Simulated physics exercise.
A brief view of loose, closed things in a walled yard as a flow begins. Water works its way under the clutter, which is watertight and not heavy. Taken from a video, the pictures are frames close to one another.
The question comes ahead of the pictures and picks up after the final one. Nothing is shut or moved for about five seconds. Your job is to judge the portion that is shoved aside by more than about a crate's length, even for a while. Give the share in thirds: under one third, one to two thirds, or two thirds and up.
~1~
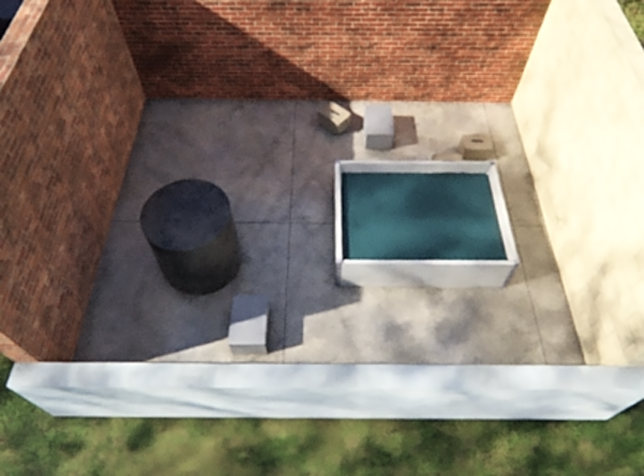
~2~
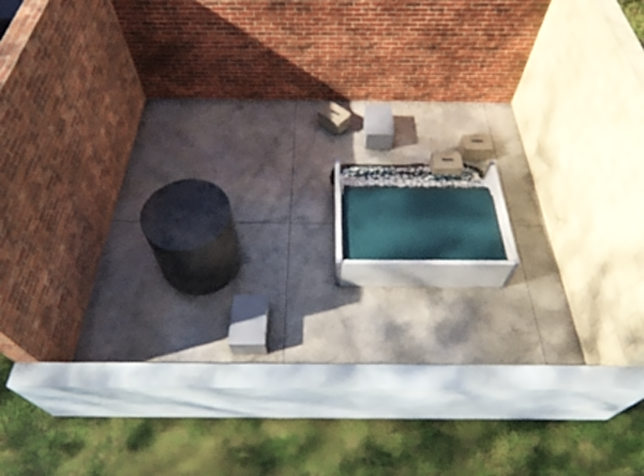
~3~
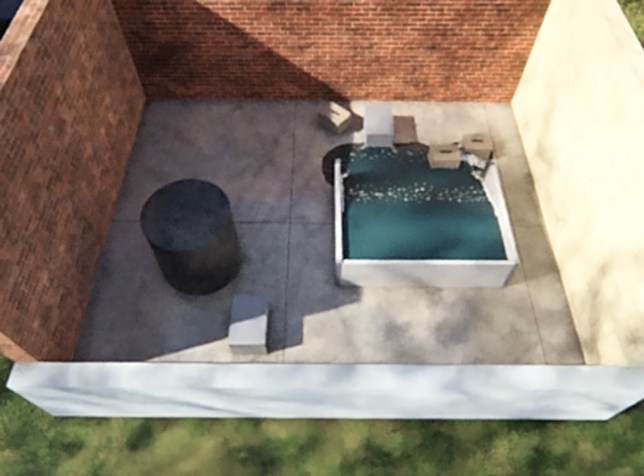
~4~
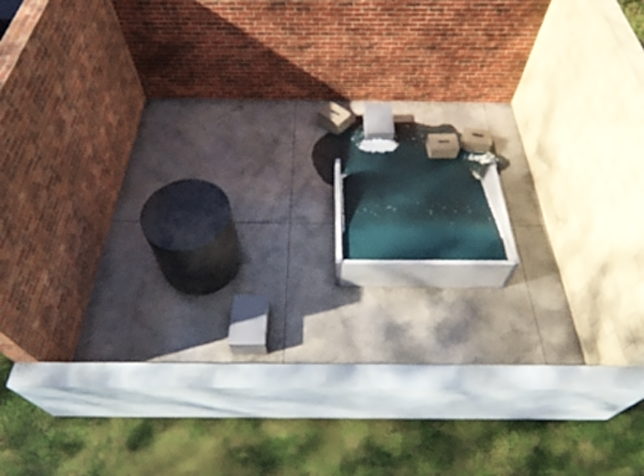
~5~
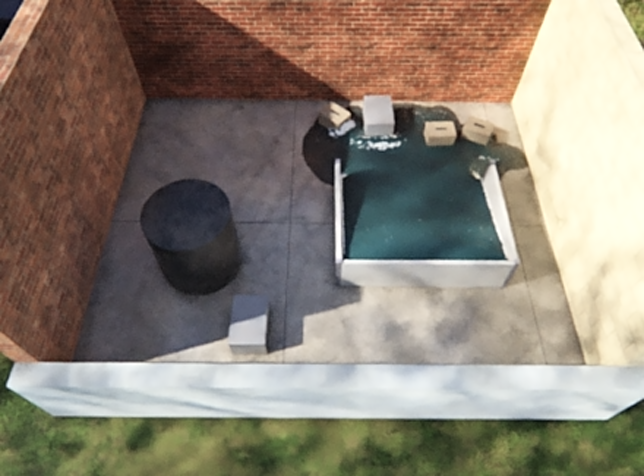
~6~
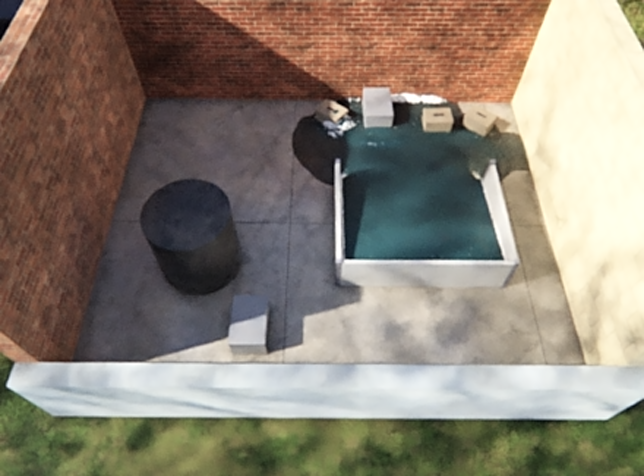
Share: Two thirds and up.
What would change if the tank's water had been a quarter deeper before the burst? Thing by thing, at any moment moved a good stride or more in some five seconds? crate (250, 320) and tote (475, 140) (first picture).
Taking them in order, didn't get there and then went the full length.
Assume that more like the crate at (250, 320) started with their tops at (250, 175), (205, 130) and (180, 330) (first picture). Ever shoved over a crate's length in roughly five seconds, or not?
In sequence: Hardly budges; knocked well away; hardly budges.
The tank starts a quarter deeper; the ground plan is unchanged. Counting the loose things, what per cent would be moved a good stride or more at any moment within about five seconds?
Near 80 per cent of the loose things.
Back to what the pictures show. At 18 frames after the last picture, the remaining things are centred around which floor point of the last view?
The mean position lies close to (332, 209).
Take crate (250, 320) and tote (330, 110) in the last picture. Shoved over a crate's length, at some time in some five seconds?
In the order asked: A lesser distance, then over that mark.
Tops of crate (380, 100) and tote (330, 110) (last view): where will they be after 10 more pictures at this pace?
The tops should be near (343, 99) and near (237, 108).
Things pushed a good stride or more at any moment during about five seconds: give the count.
The answer is 4.
A moment on, 2 of 5 are well off their spots; 2 afloat.
Next, 4 of 5 are well off their spots; 4 afloat.
Later, 4 of 5 are well off their spots; 3 afloat.
In the end, 4 of 5 are well off their spots, and 4 have been at some point; 2 afloat.
